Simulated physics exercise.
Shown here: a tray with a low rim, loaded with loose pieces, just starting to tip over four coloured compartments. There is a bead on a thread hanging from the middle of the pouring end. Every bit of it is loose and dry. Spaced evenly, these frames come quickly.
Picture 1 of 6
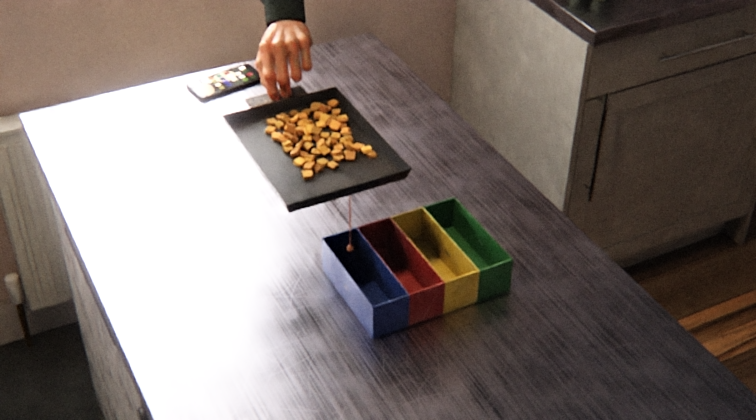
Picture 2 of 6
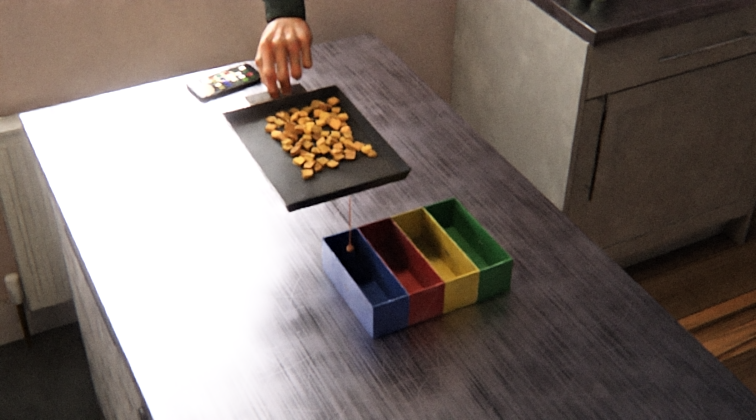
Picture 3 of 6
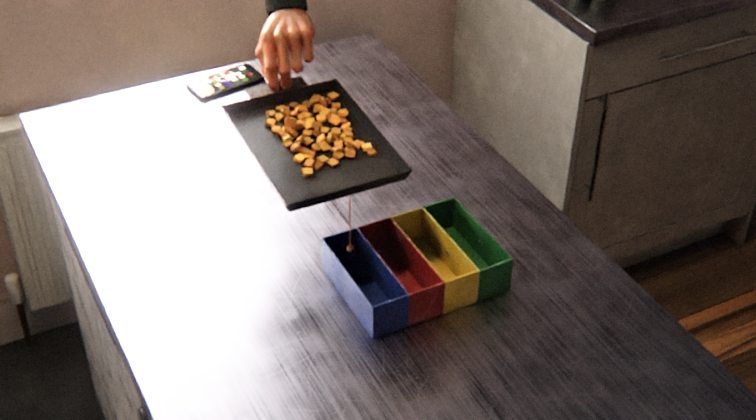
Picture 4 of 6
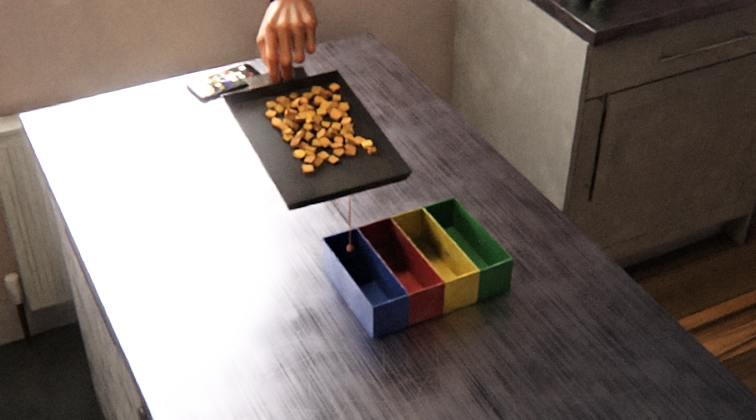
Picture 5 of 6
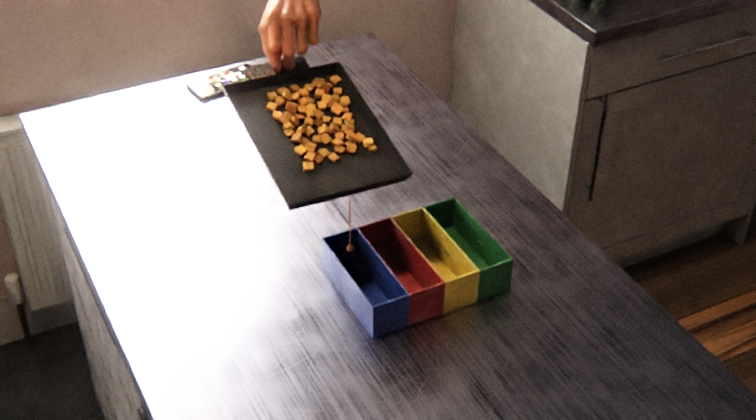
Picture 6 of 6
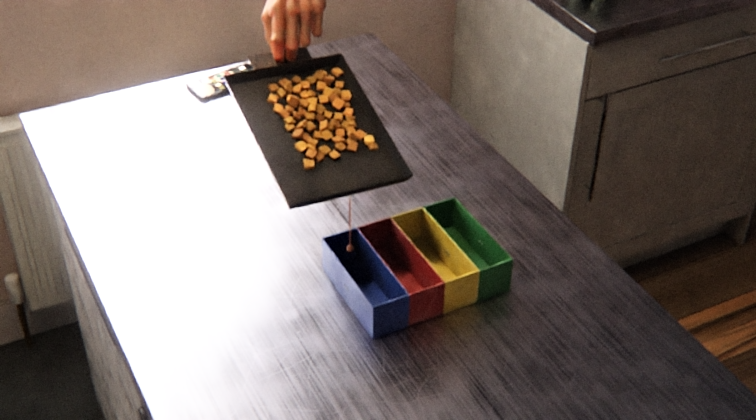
On a dark wooden table, a hand raised the back of a black tray of small brown chunks, steadily steepening its slant above four coloured compartments, while the pieces stayed bunched together.
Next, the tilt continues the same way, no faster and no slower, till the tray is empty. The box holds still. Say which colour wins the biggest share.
Red wins the biggest share.
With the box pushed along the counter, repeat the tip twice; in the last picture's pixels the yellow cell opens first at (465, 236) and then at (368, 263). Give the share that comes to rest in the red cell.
Respectively 20 percent and 10 percent.
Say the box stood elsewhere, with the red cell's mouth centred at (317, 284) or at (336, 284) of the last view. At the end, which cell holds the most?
The green cell, then that green cell.
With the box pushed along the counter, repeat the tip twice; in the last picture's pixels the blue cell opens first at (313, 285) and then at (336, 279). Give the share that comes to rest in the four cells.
About 100 in a hundred, then about 100 in a hundred.
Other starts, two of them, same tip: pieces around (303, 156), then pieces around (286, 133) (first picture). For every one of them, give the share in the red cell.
Close to 40 %, followed by close to 40 %.
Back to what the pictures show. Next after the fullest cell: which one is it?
The blue cell.
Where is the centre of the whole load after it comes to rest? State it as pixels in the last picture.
At about (403, 294).
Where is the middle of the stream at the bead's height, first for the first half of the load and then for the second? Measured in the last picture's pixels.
(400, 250) first, (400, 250) later.
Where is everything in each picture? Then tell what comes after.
Corners of the pouring end at (289, 202) and (406, 168), level; middle of the load at (316, 132), cereal squares; bead on its thread at (350, 248); blue cell at (391, 314); red cell at (426, 301); yellow cell at (461, 289); green cell at (495, 277), in the first frame.
Corners of the pouring end at (289, 202) and (406, 168), level; middle of the load at (316, 130), in the second frame.
Corners of the pouring end at (289, 202) and (406, 169), tipped barely, lowest at the right corner; middle of the load at (316, 126), in the third frame.
Corners of the pouring end at (290, 201) and (407, 170), tipped a little, lowest at the right corner; middle of the load at (316, 120), in the fourth frame.
Corners of the pouring end at (290, 201) and (407, 172), tipped a little, lowest at the right corner; middle of the load at (317, 114), in the fifth frame.
Corners of the pouring end at (291, 201) and (408, 173), tipped clearly, lowest at the right corner; middle of the load at (319, 109); blue cell at (391, 314); red cell at (426, 301); yellow cell at (461, 289); green cell at (495, 277), in the sixth frame.
Soon after the last picture, tray tipped steeply; most on the tray; a stray few in the red cell; a small part falling or outside the box.
A little later, tray tipped right over; about a third on the tray; about a third in the red cell; about a quarter in the blue cell; a small part in the yellow cell; a small part falling or outside the box.
Later still, tray tipped past a quarter turn; about half in the red cell; about a quarter in the blue cell; a small part in the yellow cell; a stray few falling or outside the box.
At rest, tray tipped past a quarter turn; about half in the red cell; about a quarter in the blue cell; a small part in the yellow cell; none in the green cell; a stray few outside the box.
